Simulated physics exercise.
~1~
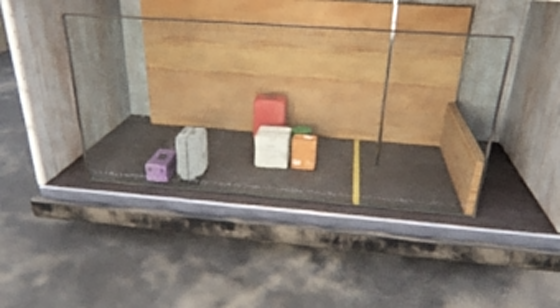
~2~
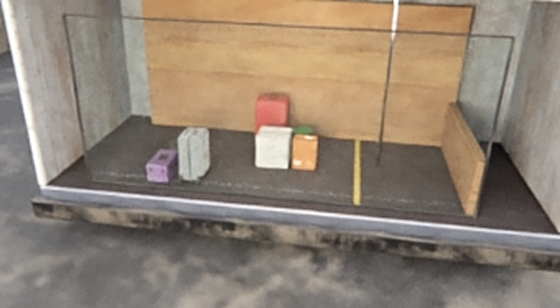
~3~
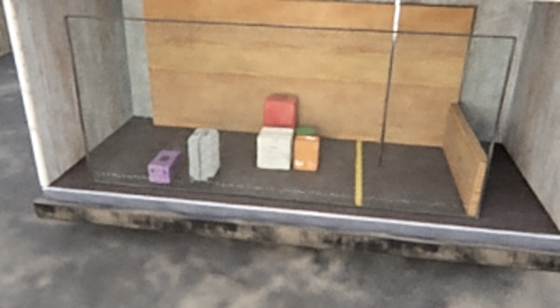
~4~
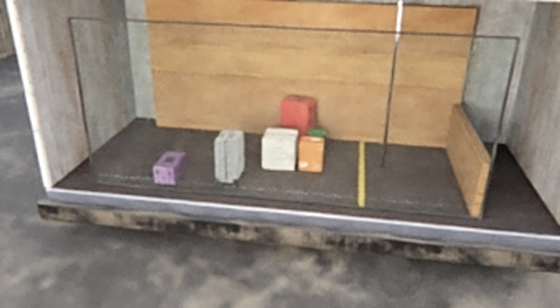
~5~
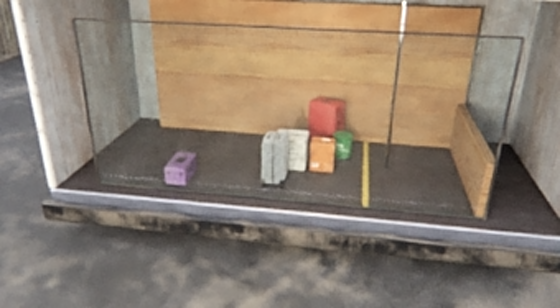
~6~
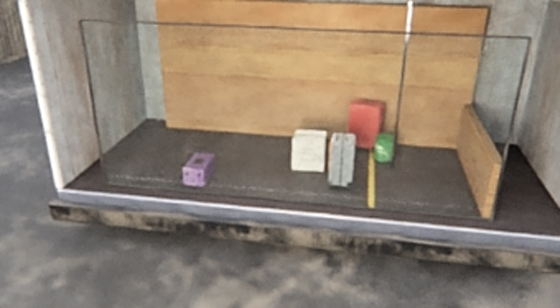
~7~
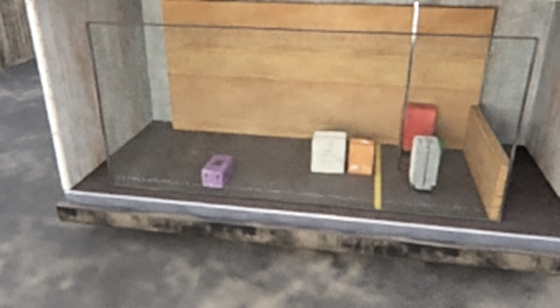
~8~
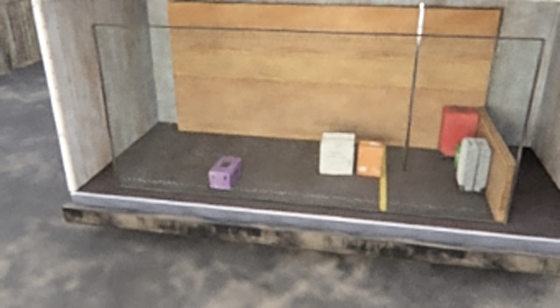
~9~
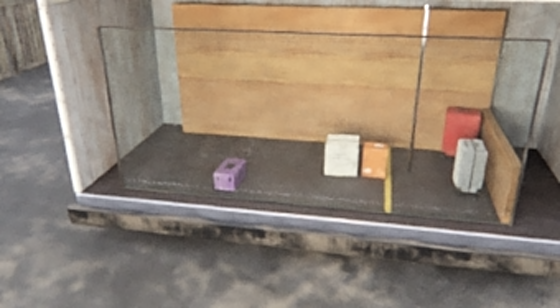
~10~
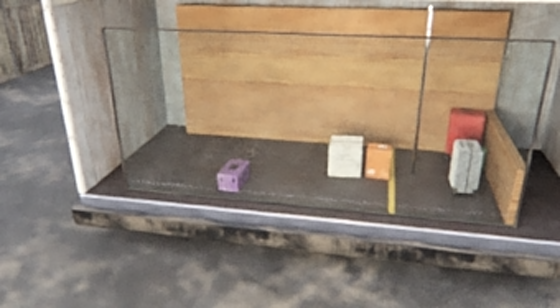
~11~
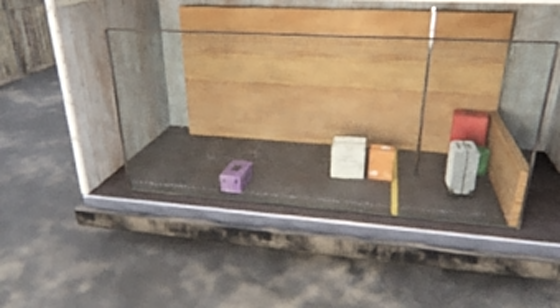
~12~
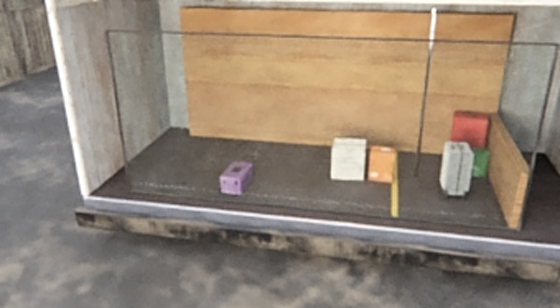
To begin with, a purple toolbox, a grey wheeled case, a red case, a white carton, an orange pack and a green bucket stand on the dark floor of an open bay. The grey case slides right, passing in front of the carton and the pack, while the red case and bucket also move right. The carton and pack follow more slowly. The grey case, red case and bucket cross the yellow line and gather near the right wall, where the grey case eases back slightly. Finally, all three rest beyond the line, while the pack, carton and toolbox remain short of it.
